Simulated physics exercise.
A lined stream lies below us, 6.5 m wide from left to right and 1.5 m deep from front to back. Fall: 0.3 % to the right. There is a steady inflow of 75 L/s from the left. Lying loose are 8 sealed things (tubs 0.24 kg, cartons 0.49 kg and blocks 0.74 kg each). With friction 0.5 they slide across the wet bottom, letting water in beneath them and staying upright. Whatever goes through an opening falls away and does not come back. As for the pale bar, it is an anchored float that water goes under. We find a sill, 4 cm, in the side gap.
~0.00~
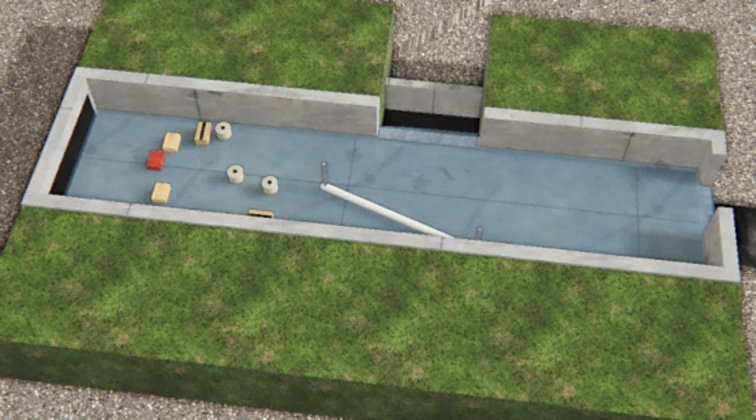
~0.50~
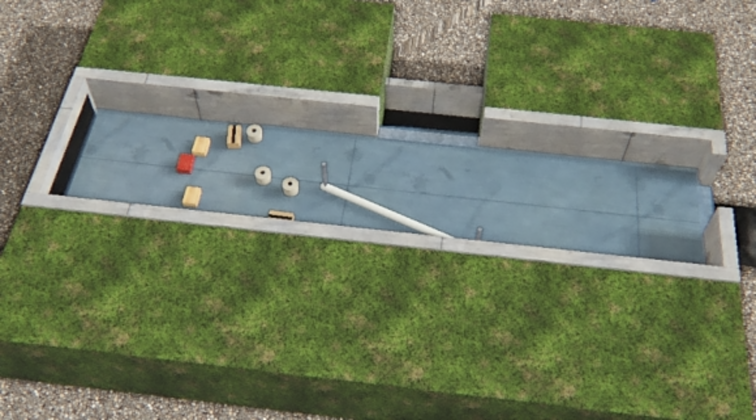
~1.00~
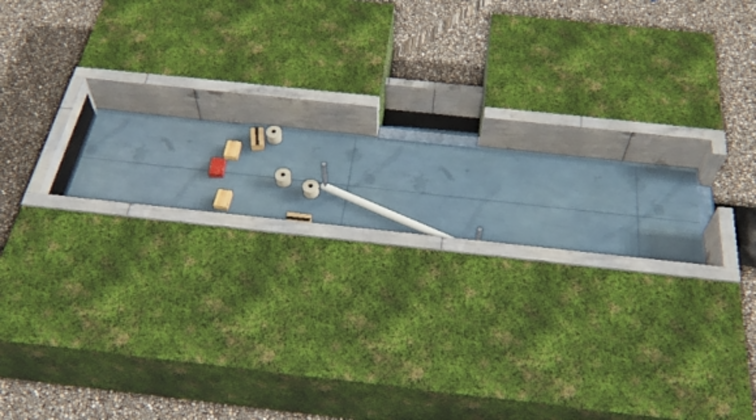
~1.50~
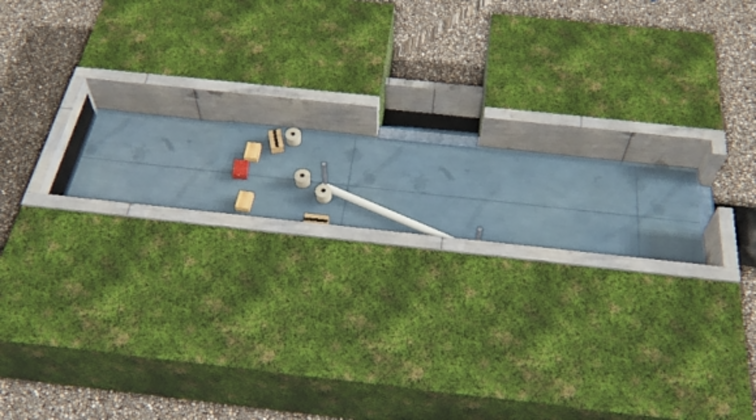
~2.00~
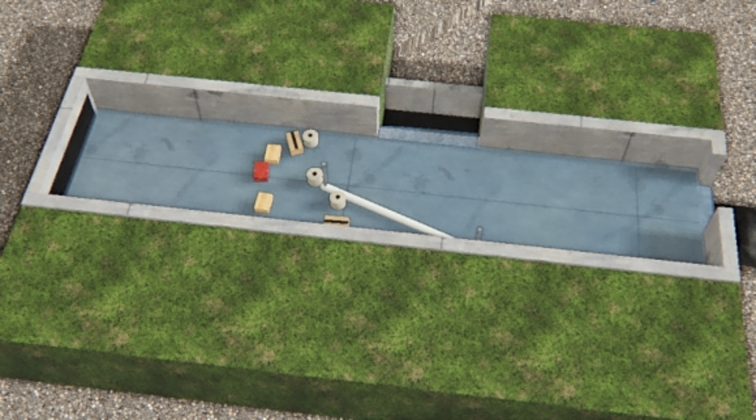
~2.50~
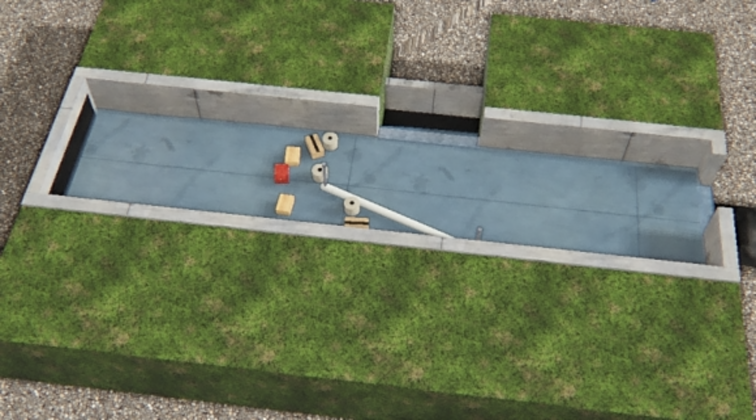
A long, straight-walled channel of shallow blue water runs between grassy banks edged with gravel, seen from above at an angle. Toward the left float a red block, several tan blocks and three pale round cartons, while a pale bar slants across the middle near a side gap. The floating things drift rightward together, some cartons reaching the bar and one sliding along it, while the view stays still.
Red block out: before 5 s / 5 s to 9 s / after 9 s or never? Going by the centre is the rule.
In the window 5 s to 9 s.
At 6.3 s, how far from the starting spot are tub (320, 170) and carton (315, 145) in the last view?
Log: Item 1 at 200 cm, item 2 washed out.
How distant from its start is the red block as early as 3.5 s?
By that time, close to 150 cm.
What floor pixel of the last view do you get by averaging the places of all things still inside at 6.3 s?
The centre sits near (439, 204).
After 3.5 s the red block is near (319, 174), 1.7 m from its start, afloat; 0 of 8 are out; 8 afloat.
After 6.3 s the red block is near (417, 154), 2.7 m from its start, afloat; 2 of 8 are out; 6 afloat.
After 10.0 s the red block has gone out (at 7.6 s); 4 of 8 are out; 4 afloat.
After 14.0 s the red block has gone out (at 7.6 s); 4 of 8 are out; 4 afloat.
